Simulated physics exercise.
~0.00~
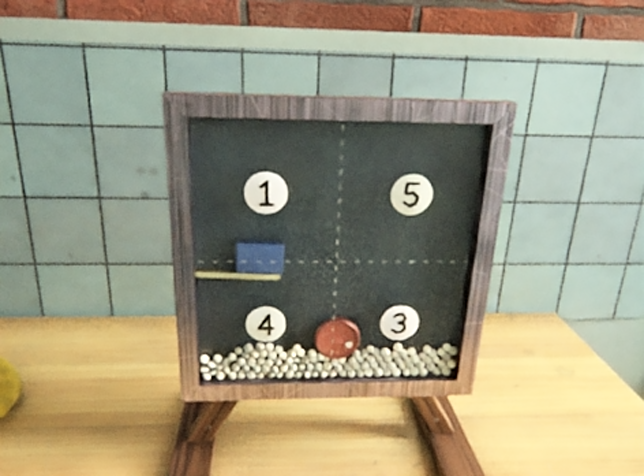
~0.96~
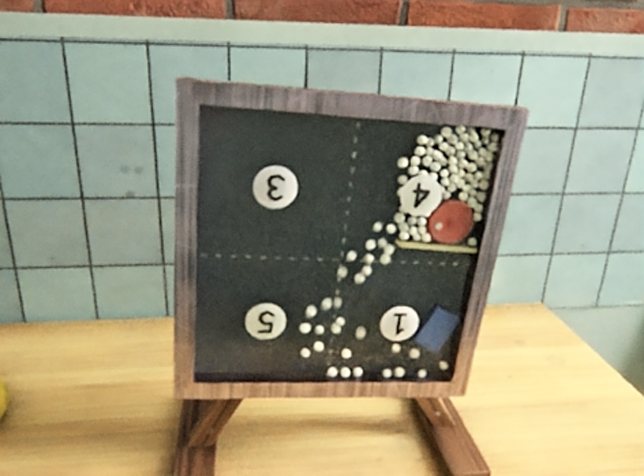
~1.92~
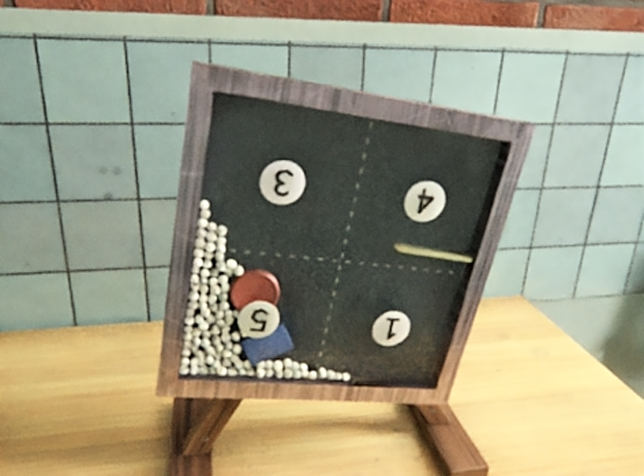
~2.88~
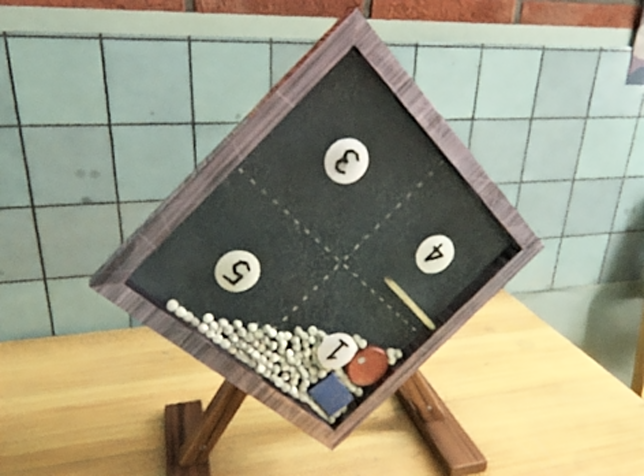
A framed case turns upside down, then swings partway back, its beads and loose pieces tumbling low.
